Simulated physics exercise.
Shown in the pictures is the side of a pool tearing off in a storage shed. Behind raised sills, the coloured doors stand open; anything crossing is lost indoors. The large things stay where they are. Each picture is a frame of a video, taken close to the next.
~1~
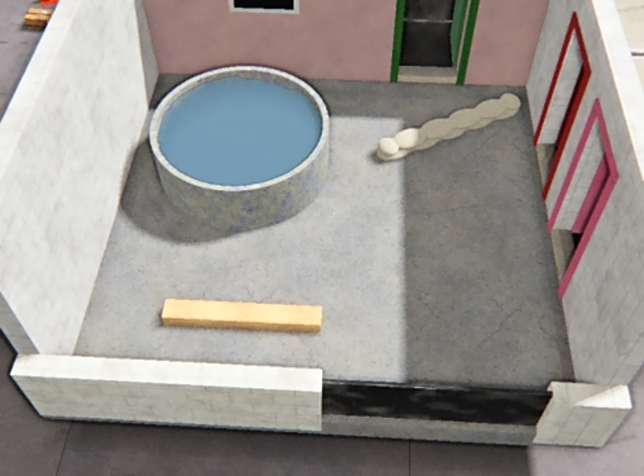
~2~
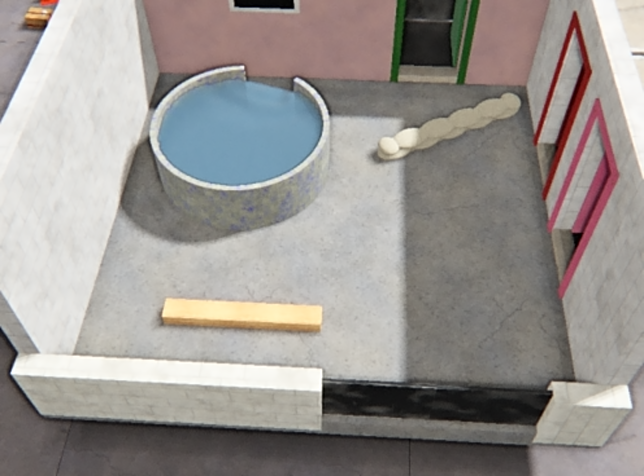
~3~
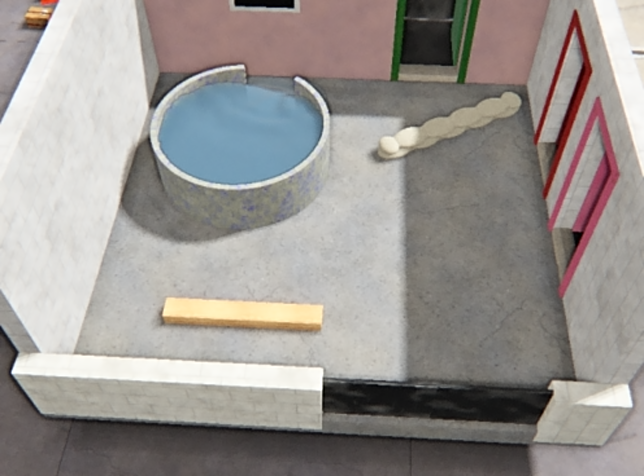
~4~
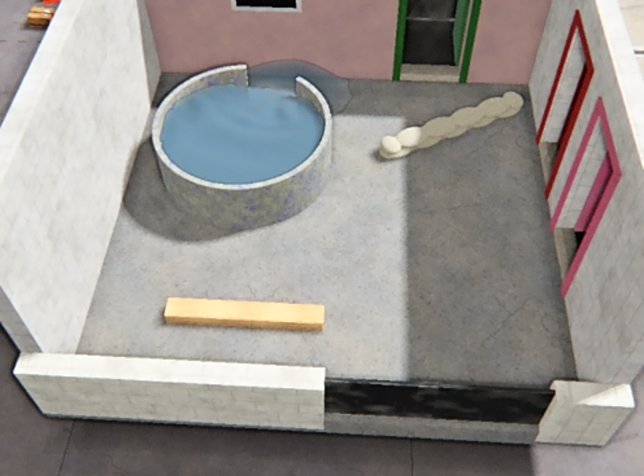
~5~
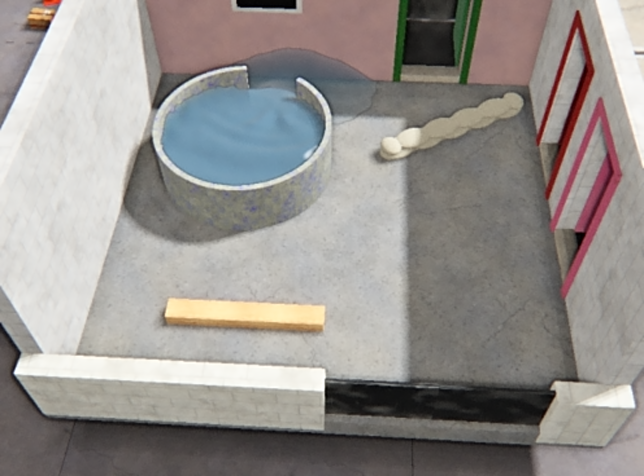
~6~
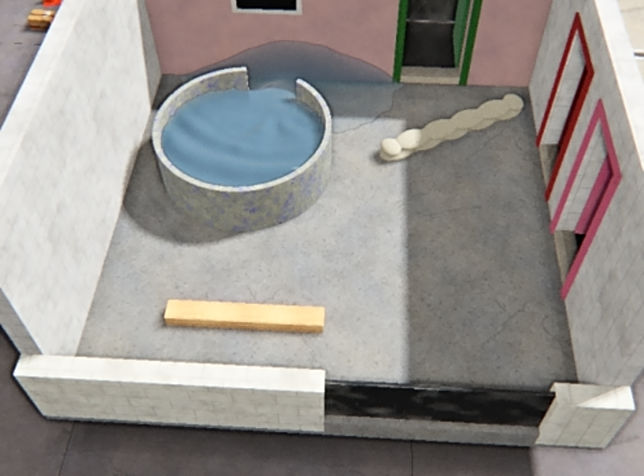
Water pours through a gap in the round pool's far side and spreads across the floor.
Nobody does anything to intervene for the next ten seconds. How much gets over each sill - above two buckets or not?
At the red door, not above two buckets. At the pink door, not above two buckets. At the green door, above two buckets.
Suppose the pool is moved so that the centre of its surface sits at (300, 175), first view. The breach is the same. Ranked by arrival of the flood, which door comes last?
Answer: The pink door.
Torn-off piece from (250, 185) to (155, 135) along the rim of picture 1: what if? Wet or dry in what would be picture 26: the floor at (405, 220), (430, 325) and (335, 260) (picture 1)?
Point by point: Soaked; soaked; soaked.
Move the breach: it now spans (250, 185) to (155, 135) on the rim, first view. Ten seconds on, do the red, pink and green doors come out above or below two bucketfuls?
Well, the red door gets past it, then the pink door gets past it, and the green door stays beneath it.
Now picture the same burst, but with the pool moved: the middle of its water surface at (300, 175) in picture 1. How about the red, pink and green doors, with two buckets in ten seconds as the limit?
As I read it, the red door remains beneath it, the pink door remains beneath it and the green door tops that amount.
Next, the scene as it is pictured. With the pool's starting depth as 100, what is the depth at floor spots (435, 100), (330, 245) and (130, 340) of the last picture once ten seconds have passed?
The depth comes out near 20, 10 and 14 per cent.
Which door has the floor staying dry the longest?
It has to be the one in pink.
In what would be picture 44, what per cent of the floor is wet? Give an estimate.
Close to 90 %.
A moment on, water covers 20 % of the floor; the red door not reached, the pink door not reached, the green door wet at the sill, nothing in.
Next, water covers 25 % of the floor; the red door not reached, the pink door not reached, the green door wet at the sill, nothing in.
Then, water covers 60 % of the floor; the red door wet at the sill, nothing in, the pink door wet at the sill, nothing in, the green door under two buckets in.
Later, water covers 90 % of the floor; the red door wet at the sill, nothing in, the pink door wet at the sill, nothing in, the green door far over two buckets in.
In the end, water covers 90 % of the floor; the red door wet at the sill, nothing in, the pink door wet at the sill, nothing in, the green door far over two buckets in.
